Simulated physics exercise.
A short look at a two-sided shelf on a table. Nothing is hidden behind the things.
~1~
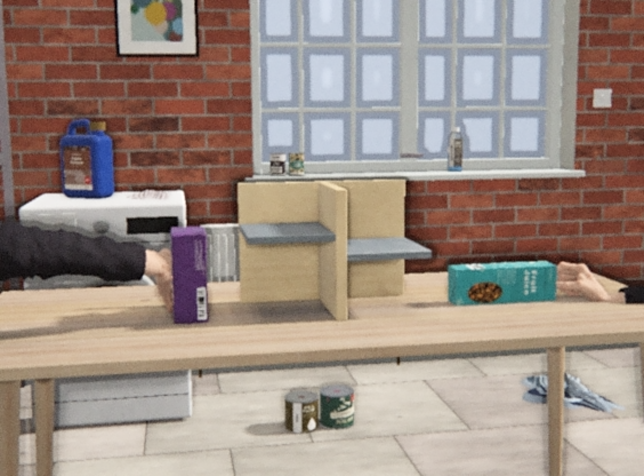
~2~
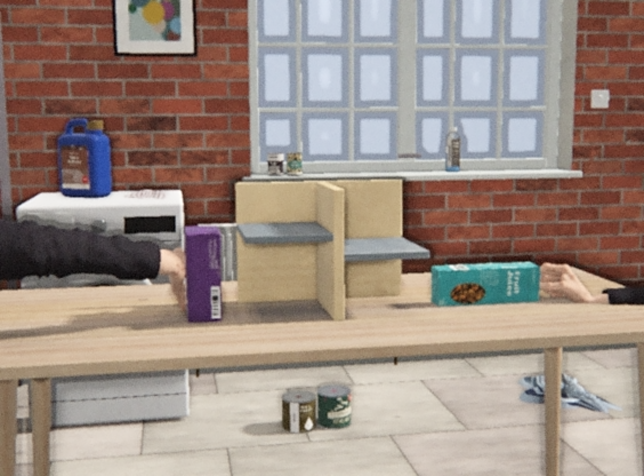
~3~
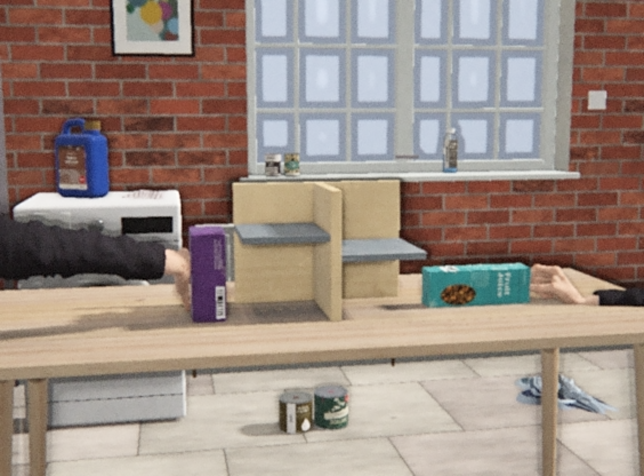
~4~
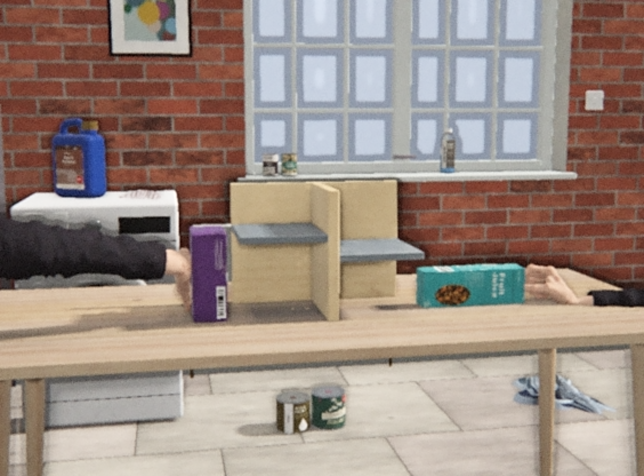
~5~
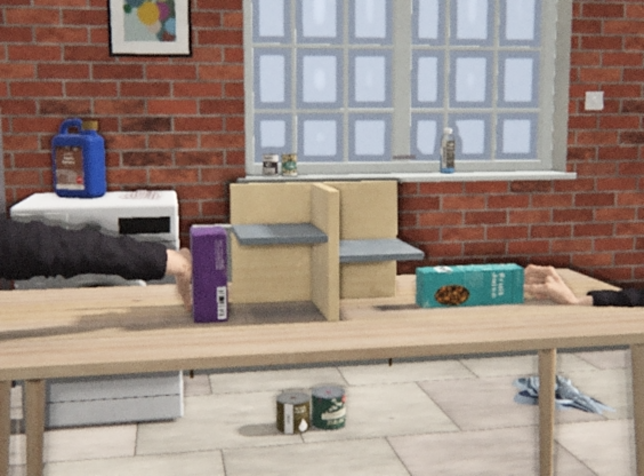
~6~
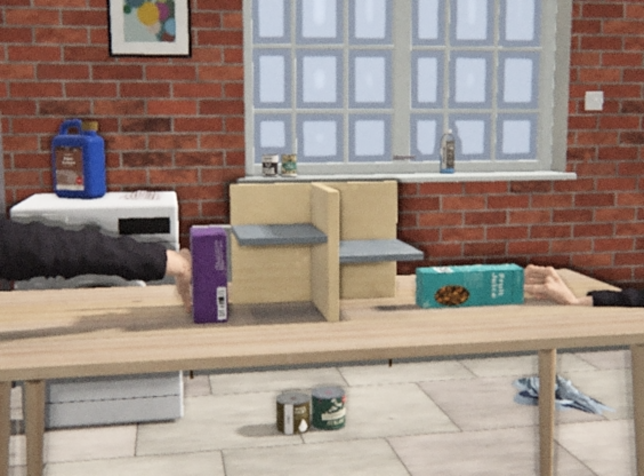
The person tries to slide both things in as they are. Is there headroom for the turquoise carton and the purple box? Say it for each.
As it turns out, the turquoise carton slides in and the purple box catches on the edge.
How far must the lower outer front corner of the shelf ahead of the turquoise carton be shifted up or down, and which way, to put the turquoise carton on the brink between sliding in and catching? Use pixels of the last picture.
Roughly 20 pixels down.
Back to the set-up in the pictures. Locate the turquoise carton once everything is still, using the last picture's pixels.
Near (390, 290).
Then, 0.38 s later than the last frame, turquoise carton sliding up to the opening near (452, 287); purple box stopped at the opening near (219, 274).
Then, 0.76 s later than the last frame, turquoise carton part of the way in near (420, 289); purple box stopped at the opening near (219, 274).
When it is over, the turquoise carton clears the shelf, near (390, 290); the purple box is too tall, near (219, 274).
